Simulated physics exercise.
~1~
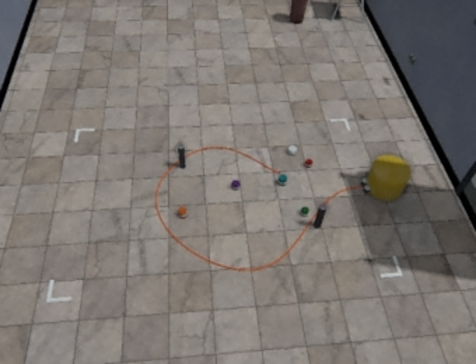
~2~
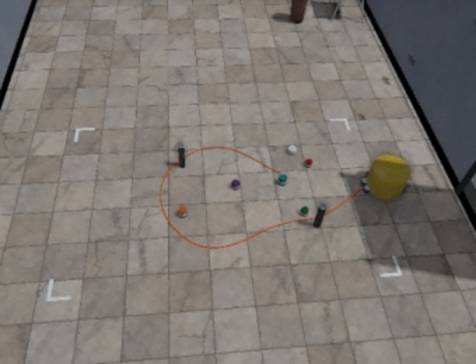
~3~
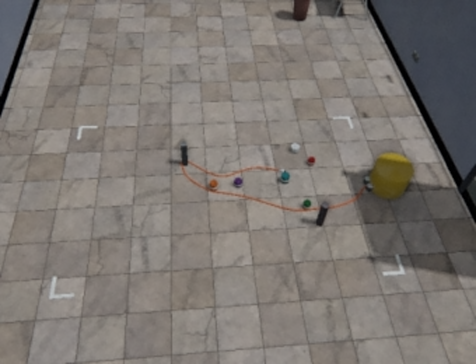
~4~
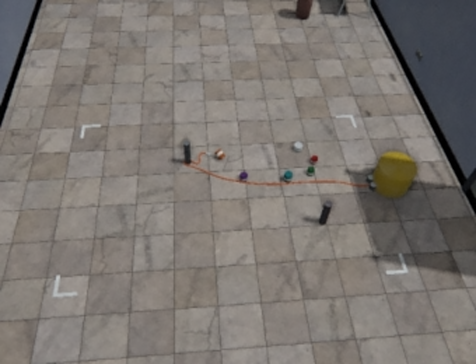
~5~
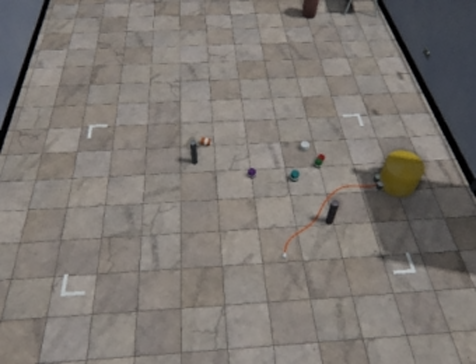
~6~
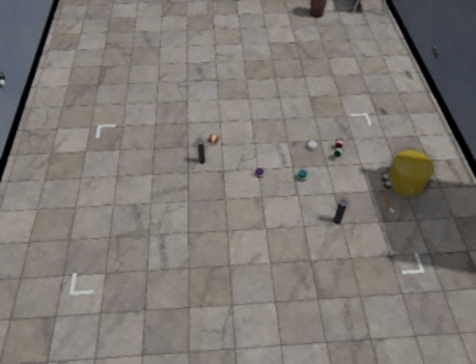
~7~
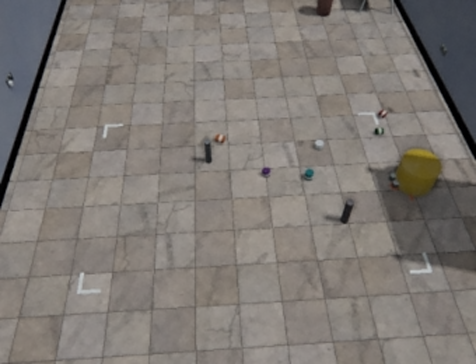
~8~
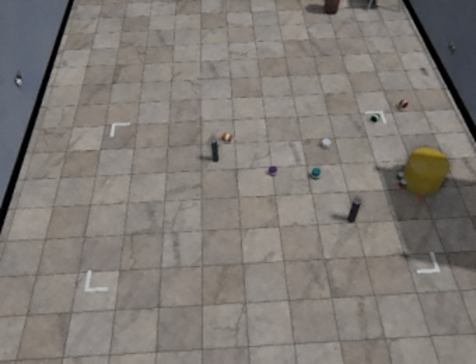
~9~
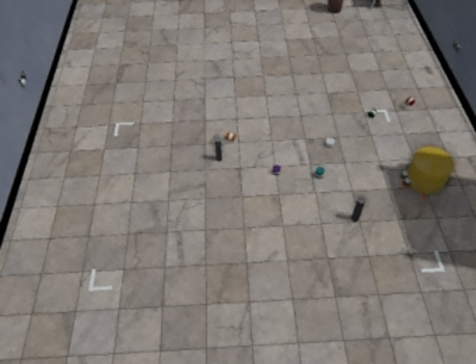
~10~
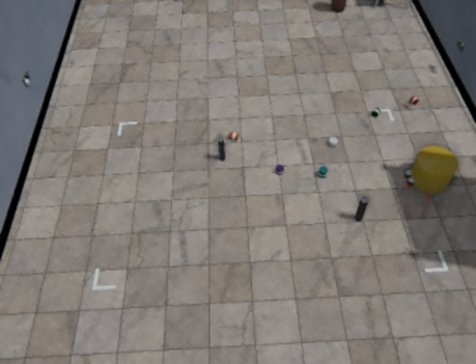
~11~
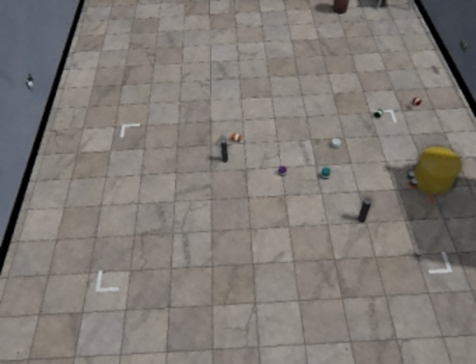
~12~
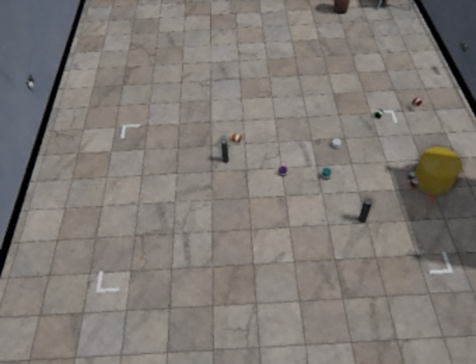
On a tiled hallway floor, a yellow reel draws in an orange cord, scattering small containers.
